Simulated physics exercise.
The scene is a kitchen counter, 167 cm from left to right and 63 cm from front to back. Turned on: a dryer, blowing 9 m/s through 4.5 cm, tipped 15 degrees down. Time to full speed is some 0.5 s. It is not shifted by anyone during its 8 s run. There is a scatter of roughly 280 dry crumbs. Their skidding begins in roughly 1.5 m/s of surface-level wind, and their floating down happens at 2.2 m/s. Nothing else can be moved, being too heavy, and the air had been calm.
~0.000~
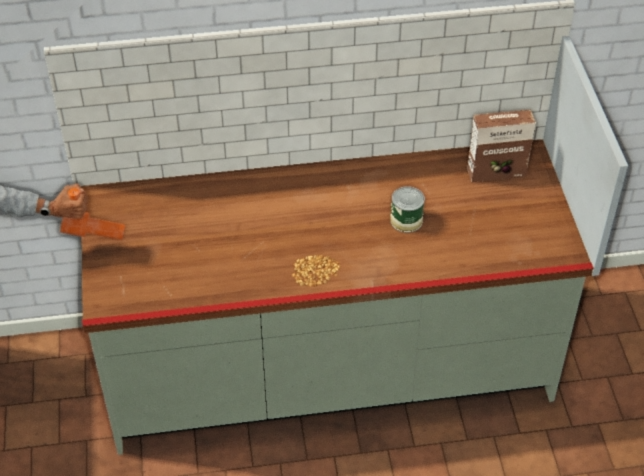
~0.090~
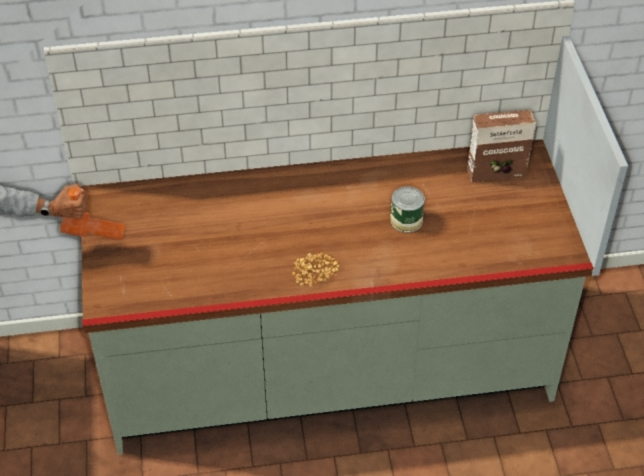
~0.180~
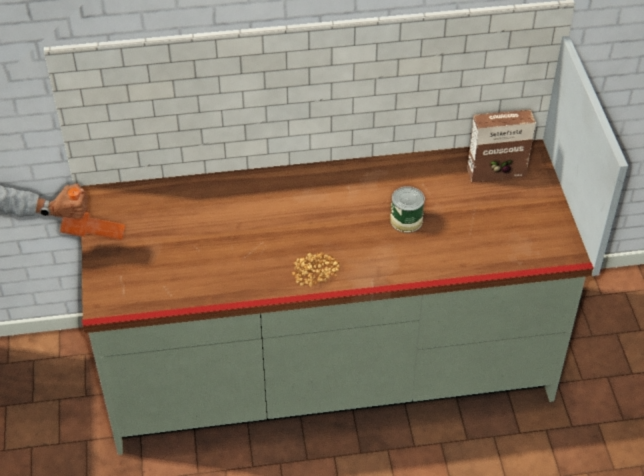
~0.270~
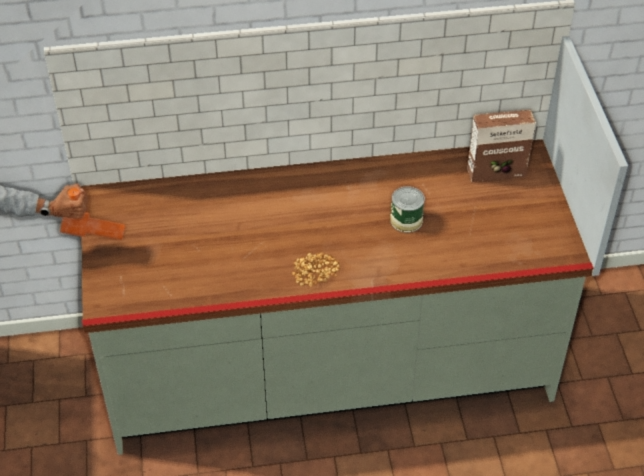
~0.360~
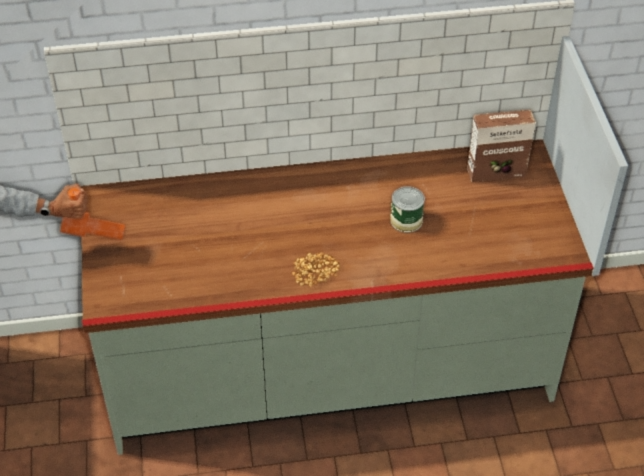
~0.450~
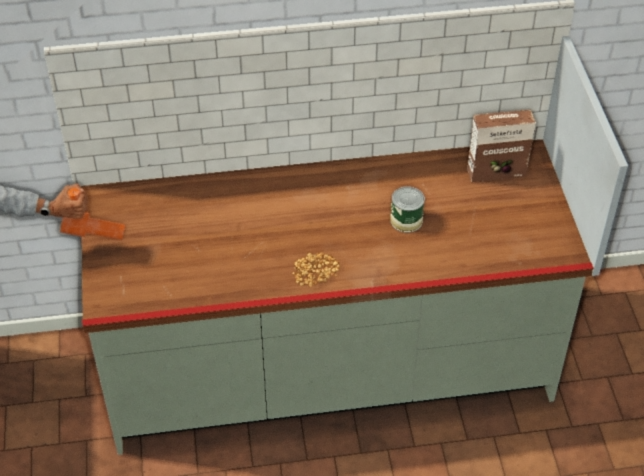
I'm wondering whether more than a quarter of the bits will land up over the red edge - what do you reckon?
I'd say yes, more than a quarter.
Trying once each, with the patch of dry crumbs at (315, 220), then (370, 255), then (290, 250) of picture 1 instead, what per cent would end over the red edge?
Going through the three spots in order, you'd get 0 percent, 40 percent and 30 percent.
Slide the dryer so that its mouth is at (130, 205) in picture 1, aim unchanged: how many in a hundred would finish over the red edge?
I'd expect close to 90 per cent.
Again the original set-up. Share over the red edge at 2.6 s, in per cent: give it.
Share: Around 100 percent.
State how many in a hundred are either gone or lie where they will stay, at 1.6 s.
I would put it at around 100 %.
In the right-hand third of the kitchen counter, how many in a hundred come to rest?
Roughly 4 %.
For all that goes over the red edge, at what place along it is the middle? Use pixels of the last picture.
I'd point to somewhere near (417, 288).
After 1.6 s the count stands so, 96 % are over the red edge.
After 2.6 s the count stands so, 96 % are over the red edge.
After 4.4 s the count stands so, 96 % are over the red edge.
After 8.0 s, at the end, 96 % are over the red edge.
